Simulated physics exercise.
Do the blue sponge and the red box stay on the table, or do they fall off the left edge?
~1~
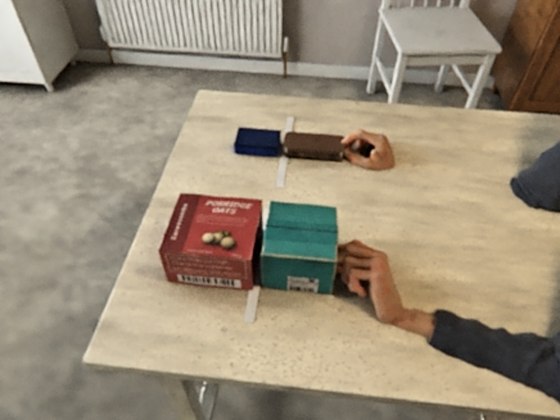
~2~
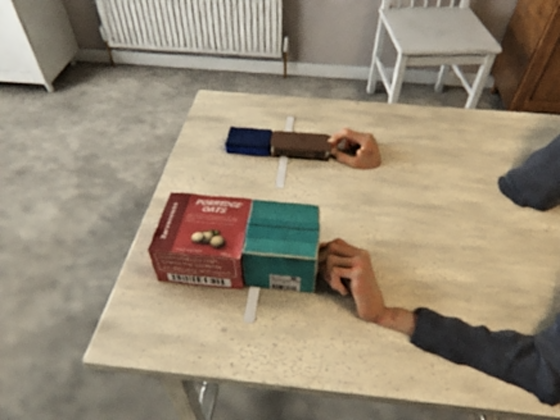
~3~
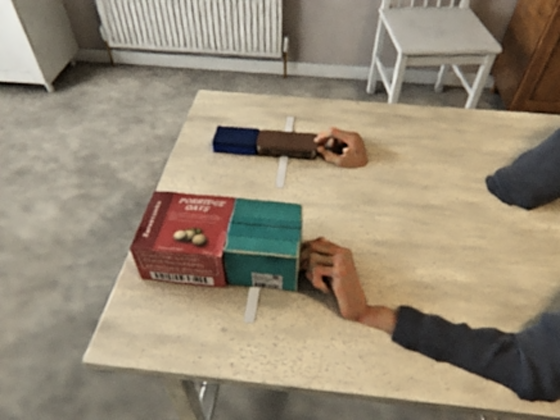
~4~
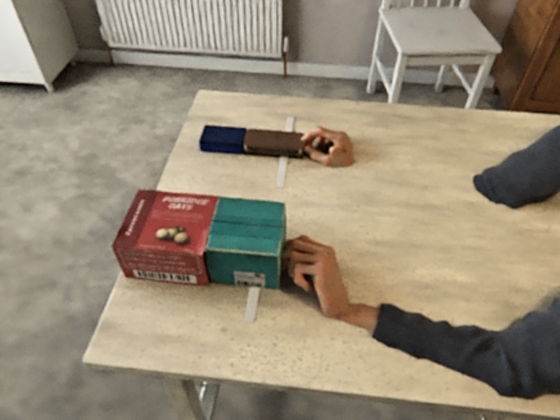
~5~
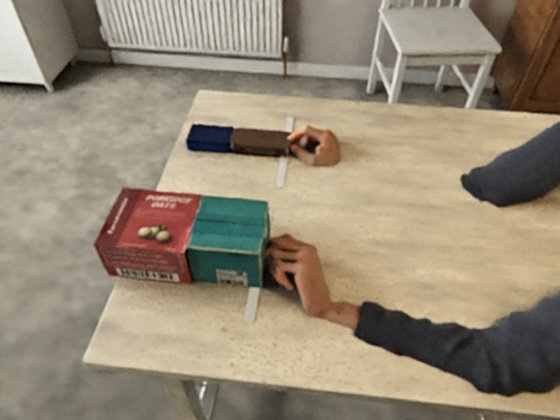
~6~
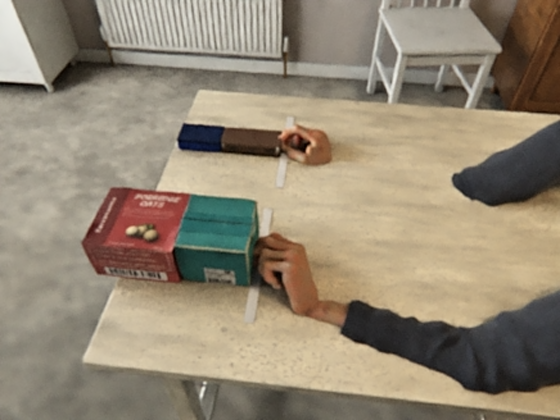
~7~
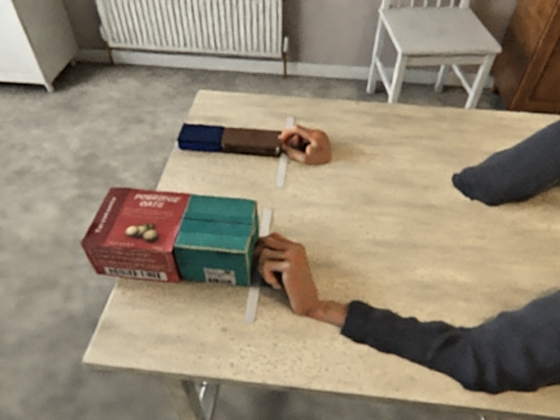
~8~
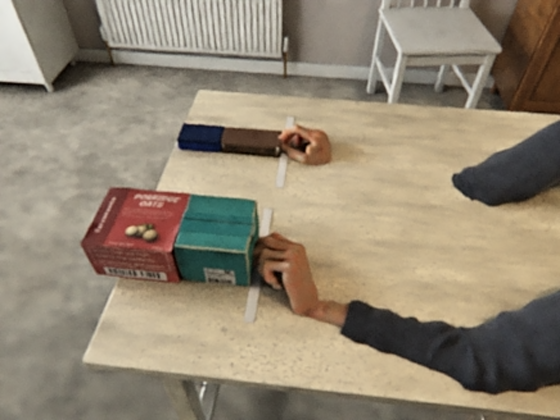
Both stay on the table. The blue sponge rests close to the left edge, and the red box stays up even though part of it sticks out past the edge.
